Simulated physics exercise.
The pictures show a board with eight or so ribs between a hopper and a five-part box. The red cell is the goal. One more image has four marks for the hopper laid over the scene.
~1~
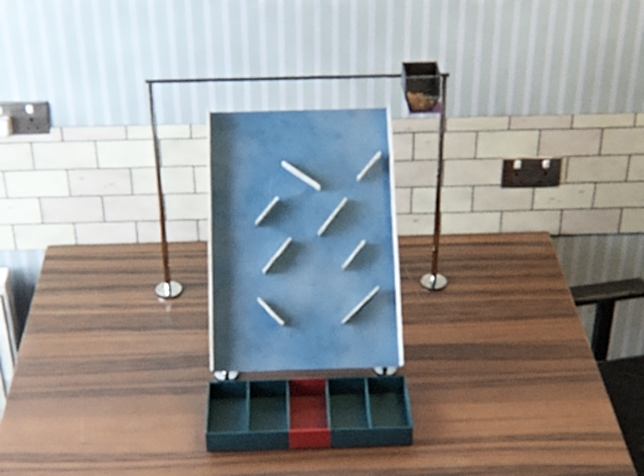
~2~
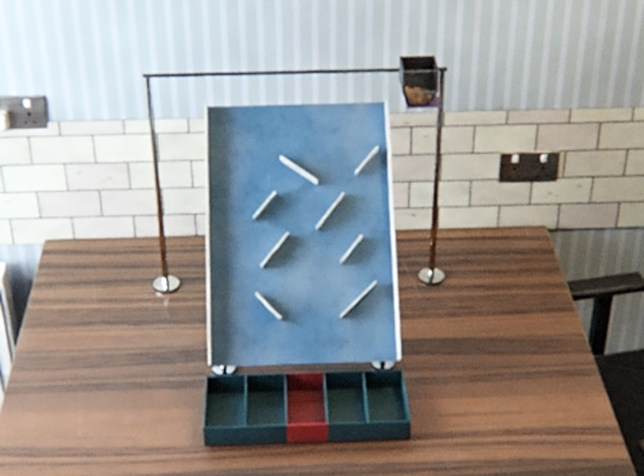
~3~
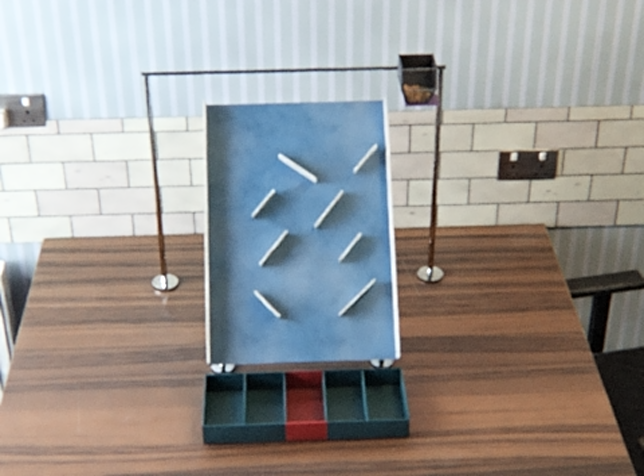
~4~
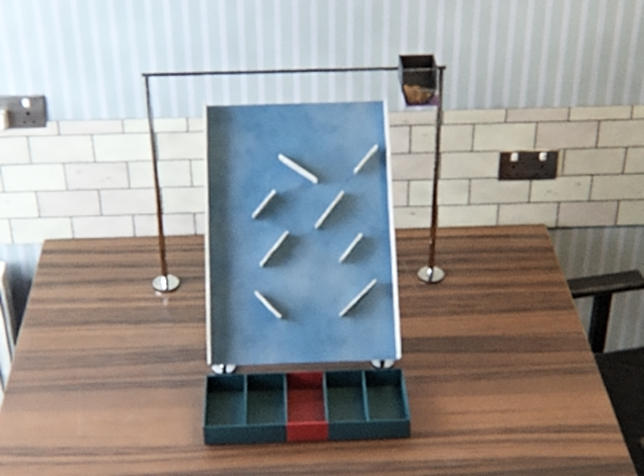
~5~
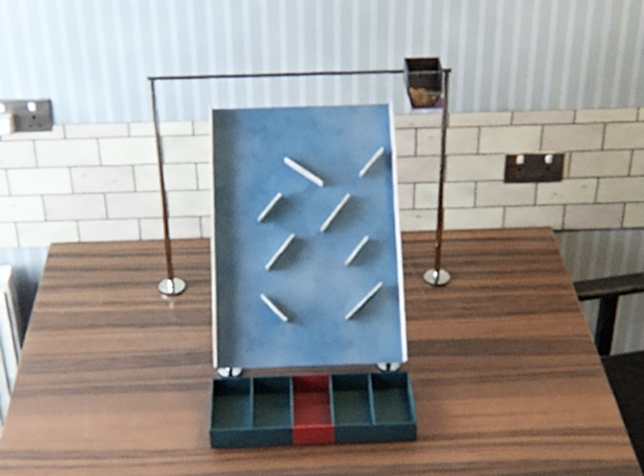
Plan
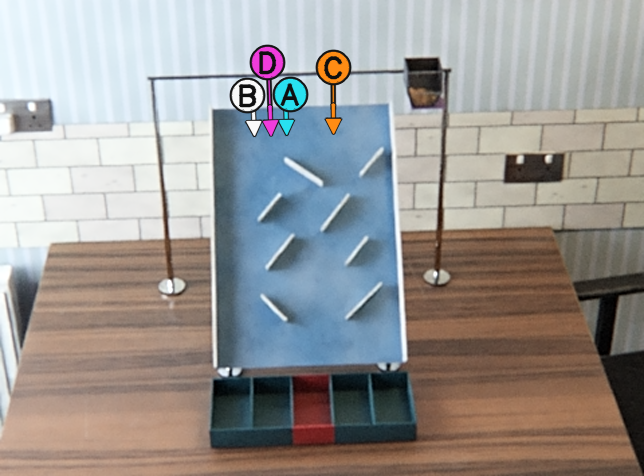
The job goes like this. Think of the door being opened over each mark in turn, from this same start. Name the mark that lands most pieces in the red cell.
The best mark is C.
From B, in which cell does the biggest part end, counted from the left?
It is the first one.
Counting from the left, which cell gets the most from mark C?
The third.
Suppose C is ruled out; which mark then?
A.
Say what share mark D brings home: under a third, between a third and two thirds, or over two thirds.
Mark D gives under a third.
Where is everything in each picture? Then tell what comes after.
The first frame shows hopper near (419, 103), round wooden beads, door shut.
The second frame shows ribs (281, 156) to (317, 181), (356, 172) to (378, 147), (254, 217) to (275, 192).
The third frame shows ribs (315, 225) to (343, 191), (260, 263) to (287, 231), (340, 260) to (361, 233).
The fourth frame shows ribs (256, 292) to (280, 317), (341, 315) to (376, 280).
The fifth frame shows red cell near (314, 434), number 3 of 5 from the left.
On the marked copy, mark A meets the board at (286, 129); mark B meets the board at (254, 130); mark C meets the board at (333, 128); mark D meets the board at (270, 130).
With A, close to a quarter in the red cell, close to half in other cells, close to a quarter outside the box.
With B, only a few in the red cell, the bulk in other cells, close to a quarter outside the box.
With C, close to a third in the red cell, close to half in other cells, a small share outside the box.
With D, only a few in the red cell, the bulk in other cells, close to a quarter outside the box.
